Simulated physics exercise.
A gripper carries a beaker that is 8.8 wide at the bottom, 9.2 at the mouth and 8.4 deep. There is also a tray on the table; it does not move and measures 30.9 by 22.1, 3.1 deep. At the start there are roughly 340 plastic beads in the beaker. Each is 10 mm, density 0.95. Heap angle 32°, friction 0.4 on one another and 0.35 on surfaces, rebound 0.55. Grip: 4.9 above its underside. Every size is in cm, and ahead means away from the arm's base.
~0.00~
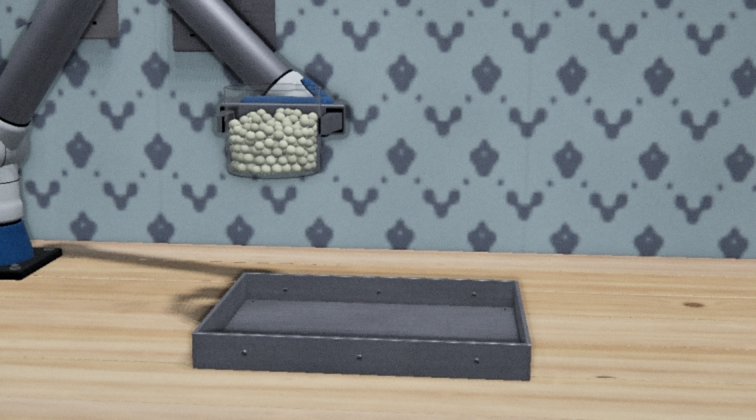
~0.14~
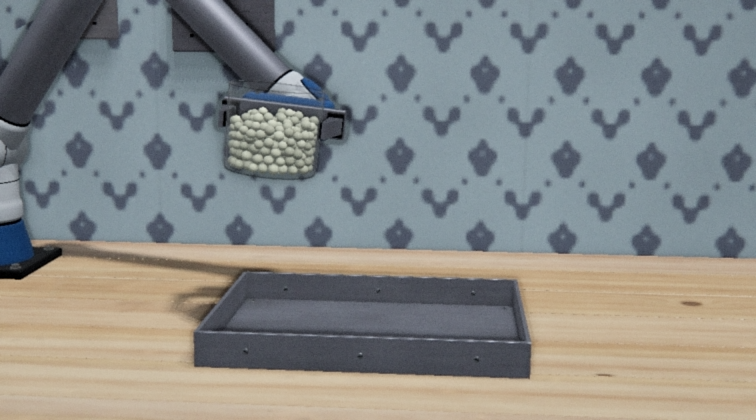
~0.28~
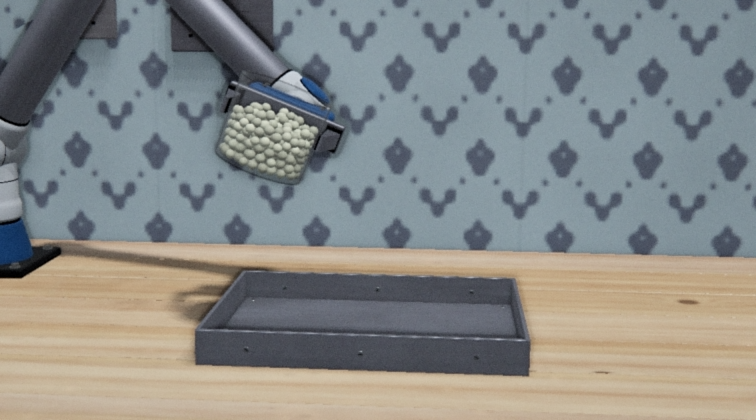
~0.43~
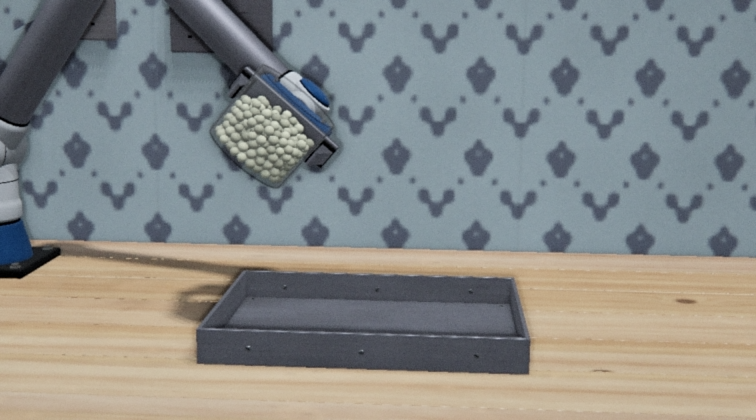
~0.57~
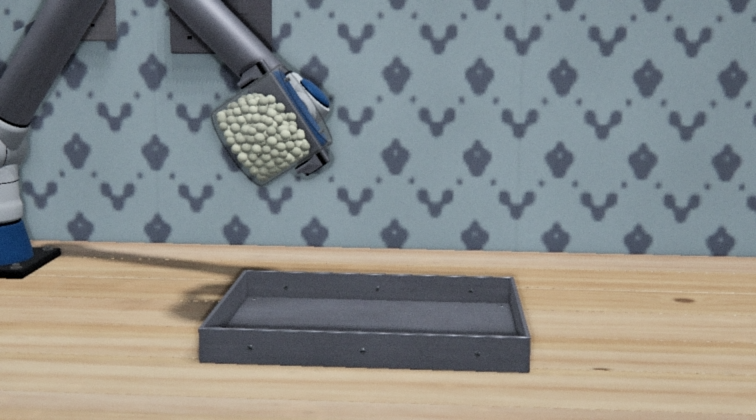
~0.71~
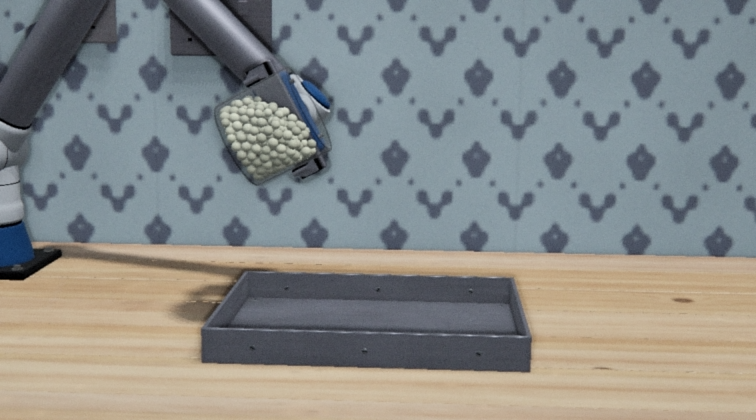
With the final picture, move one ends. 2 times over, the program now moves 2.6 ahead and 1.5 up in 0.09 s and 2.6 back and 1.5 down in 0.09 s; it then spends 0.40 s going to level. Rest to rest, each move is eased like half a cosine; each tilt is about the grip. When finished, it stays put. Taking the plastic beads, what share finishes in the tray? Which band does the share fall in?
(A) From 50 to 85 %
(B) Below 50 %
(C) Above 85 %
Option B: Below 50 %.
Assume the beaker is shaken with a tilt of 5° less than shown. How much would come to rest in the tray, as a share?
Some 30 %.
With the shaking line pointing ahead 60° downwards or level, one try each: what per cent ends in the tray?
You'd get about 5 per cent with the first setting and about 25 per cent with the second.
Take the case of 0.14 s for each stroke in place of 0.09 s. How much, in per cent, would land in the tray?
It would come to around 10 %.
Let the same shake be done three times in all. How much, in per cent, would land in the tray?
In that case it would be near 45 percent.
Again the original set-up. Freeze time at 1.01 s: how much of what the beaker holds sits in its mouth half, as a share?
Roughly 65 per cent.
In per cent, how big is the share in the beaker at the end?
60 %.
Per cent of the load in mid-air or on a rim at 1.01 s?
14 per cent.
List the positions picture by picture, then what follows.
The first frame shows beaker middle at (273, 131), level; upper third of the load around (272, 127), from x 235 to 315, top at y 115; 343 in the beaker.
The second frame shows beaker middle at (274, 131), tilted 6° forward; upper third of the load around (271, 127), from x 230 to 315, top at y 110.
The third frame shows beaker middle at (272, 129), tilted 21° forward; upper third of the load around (261, 124), from x 225 to 315, top at y 105.
The fourth frame shows beaker middle at (271, 129), tilted 41° forward; upper third of the load around (255, 120), from x 220 to 310, top at y 100.
The fifth frame shows beaker middle at (271, 127), tilted 56° forward; upper third of the load around (254, 116), from x 220 to 305, top at y 100.
The sixth frame shows beaker middle at (272, 128), tilted 62° forward; upper third of the load around (254, 118), from x 225 to 310, top at y 100; 343 in the beaker.
After 1.01 s, tilted 62° forward, highest piece 25 above the table; 266 in the beaker, 30 in the tray, 47 in flight or on a rim.
After 1.32 s, tilted 20° forward, highest piece 24 above the table; 198 in the beaker, 137 in the tray, 4 on the table or floor, 4 in flight or on a rim.
After 1.67 s, level, highest piece 23 above the table; 198 in the beaker, 139 in the tray, 6 on the table or floor.
After 2.72 s, level, highest piece 23 above the table; 198 in the beaker, 139 in the tray, 6 on the table or floor.
At rest, 198 in the beaker, 139 in the tray, 6 on the table or floor. That is 41 % in the tray.
